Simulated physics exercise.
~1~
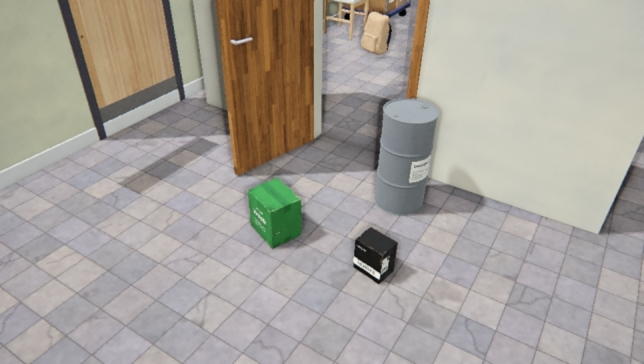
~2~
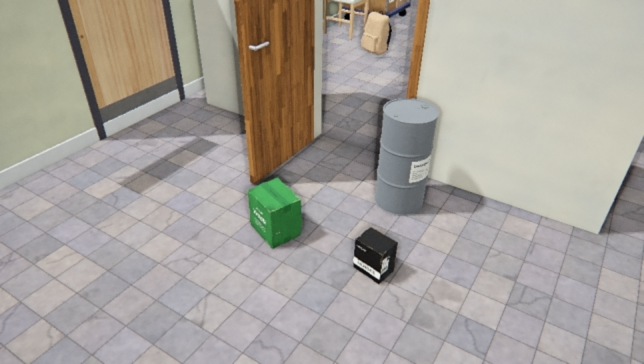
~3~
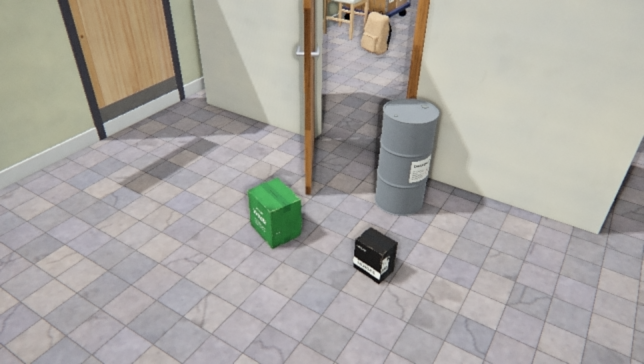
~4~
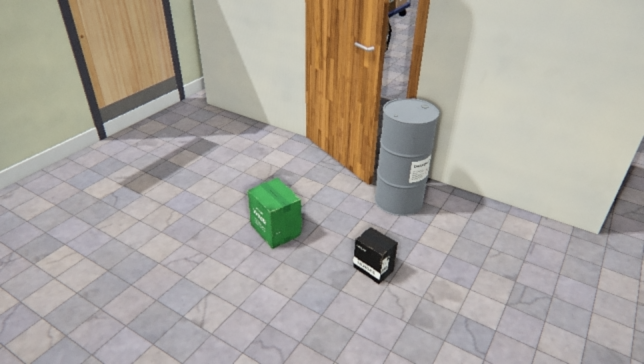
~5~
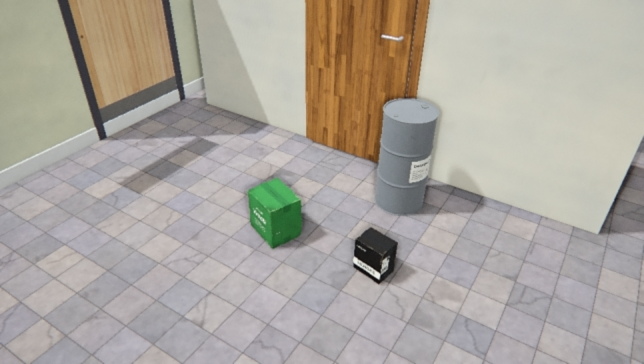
A wooden door stood wide open beside a grey drum, with a green box and a black parcel on the tiled floor, then swung steadily to the right past them until it was shut, while the other three things stayed put.
